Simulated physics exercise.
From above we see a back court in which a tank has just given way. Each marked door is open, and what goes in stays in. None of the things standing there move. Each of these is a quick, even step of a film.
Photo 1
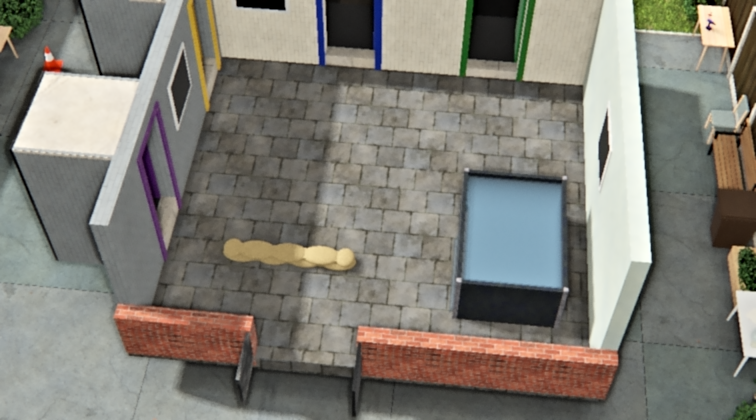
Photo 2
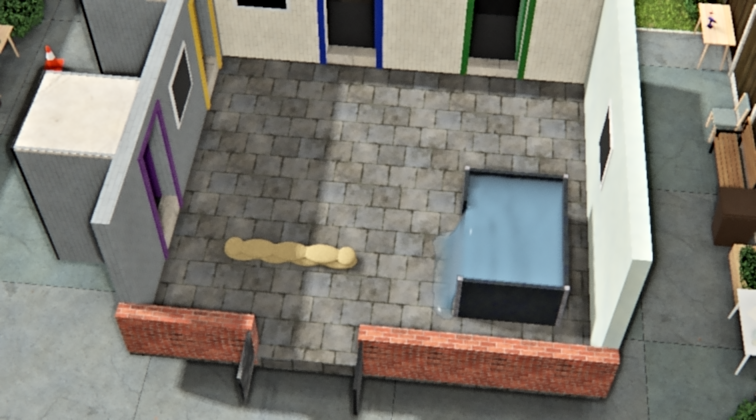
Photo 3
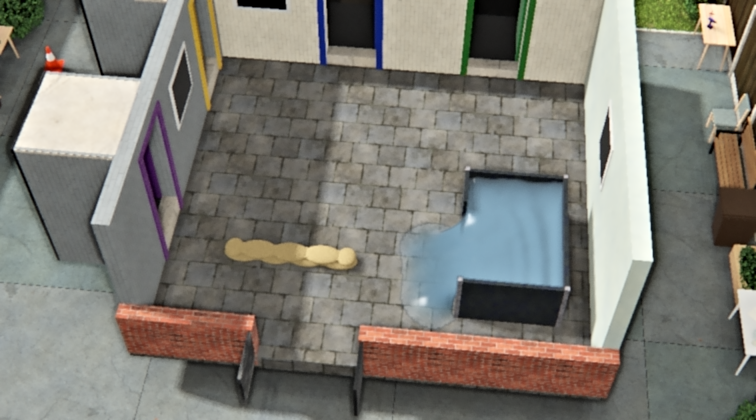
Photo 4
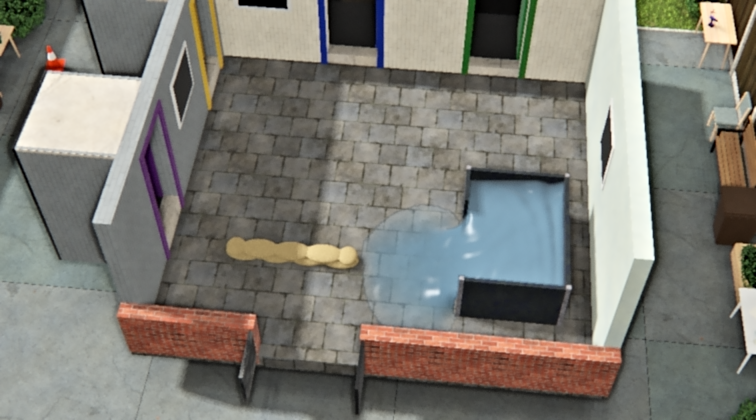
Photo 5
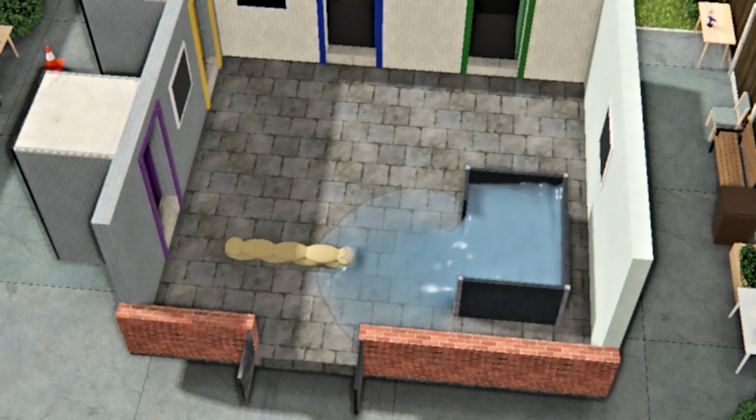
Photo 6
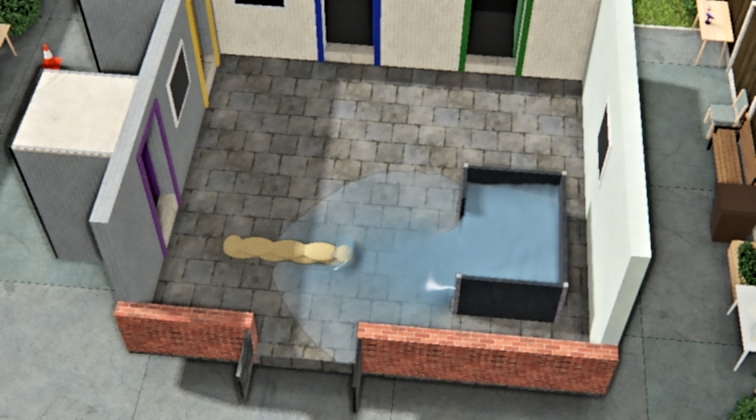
Water burst from the left side of a dark tank in a paved courtyard and spread leftward across the stones, reaching the right end of a low row of tan sacks and spreading around it.
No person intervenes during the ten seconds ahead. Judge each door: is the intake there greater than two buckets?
Blue door, not greater; yellow door, not greater; green door, not greater; purple door, not greater.
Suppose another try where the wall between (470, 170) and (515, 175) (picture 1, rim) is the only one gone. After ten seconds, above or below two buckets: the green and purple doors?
Well, the green one is swamped, while the purple one is safe.
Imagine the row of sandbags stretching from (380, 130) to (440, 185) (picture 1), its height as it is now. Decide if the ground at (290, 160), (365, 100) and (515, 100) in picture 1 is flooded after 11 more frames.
In turn: Submerged, spared, spared.
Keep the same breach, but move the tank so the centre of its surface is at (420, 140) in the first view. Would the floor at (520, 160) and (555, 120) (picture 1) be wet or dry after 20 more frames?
Parched, parched.
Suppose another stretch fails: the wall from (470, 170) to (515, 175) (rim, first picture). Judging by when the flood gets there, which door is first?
First: The door marked green.
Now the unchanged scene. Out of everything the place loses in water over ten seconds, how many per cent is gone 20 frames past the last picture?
My figure: 50 percent.
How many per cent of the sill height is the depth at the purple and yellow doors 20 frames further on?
About 40 %, then 30 %.
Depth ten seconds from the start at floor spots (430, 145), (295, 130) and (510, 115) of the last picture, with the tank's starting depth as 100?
The depth comes out near 4, 6 and 6 per cent.
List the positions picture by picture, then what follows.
In the first picture, the tank at (513, 231) is whole and still.
In the second picture, the front is at (448, 235), out from the gap at (462, 262).
In the third picture, the front is at (410, 239), out from the gap at (462, 265).
In the fourth picture, the front is at (368, 246), out from the gap at (463, 265).
In the fifth picture, water pours out at (462, 266) and has run to (325, 243).
In the sixth picture, water pours out at (460, 264) and has run to (286, 238).
A moment on, water covers 45 % of the floor; the blue door not reached, the yellow door not reached, the green door not reached, the purple door wet at the sill, nothing in.
Next, water covers 50 % of the floor; the blue door not reached, the yellow door wet at the sill, nothing in, the green door not reached, the purple door wet at the sill, nothing in.
Then, water covers 55 % of the floor; the blue door not reached, the yellow door wet at the sill, nothing in, the green door not reached, the purple door wet at the sill, nothing in.
Later, water covers 80 % of the floor; the blue door wet at the sill, nothing in, the yellow door wet at the sill, nothing in, the green door wet at the sill, nothing in, the purple door wet at the sill, nothing in.
In the end, water covers 95 % of the floor; the blue door wet at the sill, nothing in, the yellow door wet at the sill, nothing in, the green door wet at the sill, nothing in, the purple door wet at the sill, nothing in.
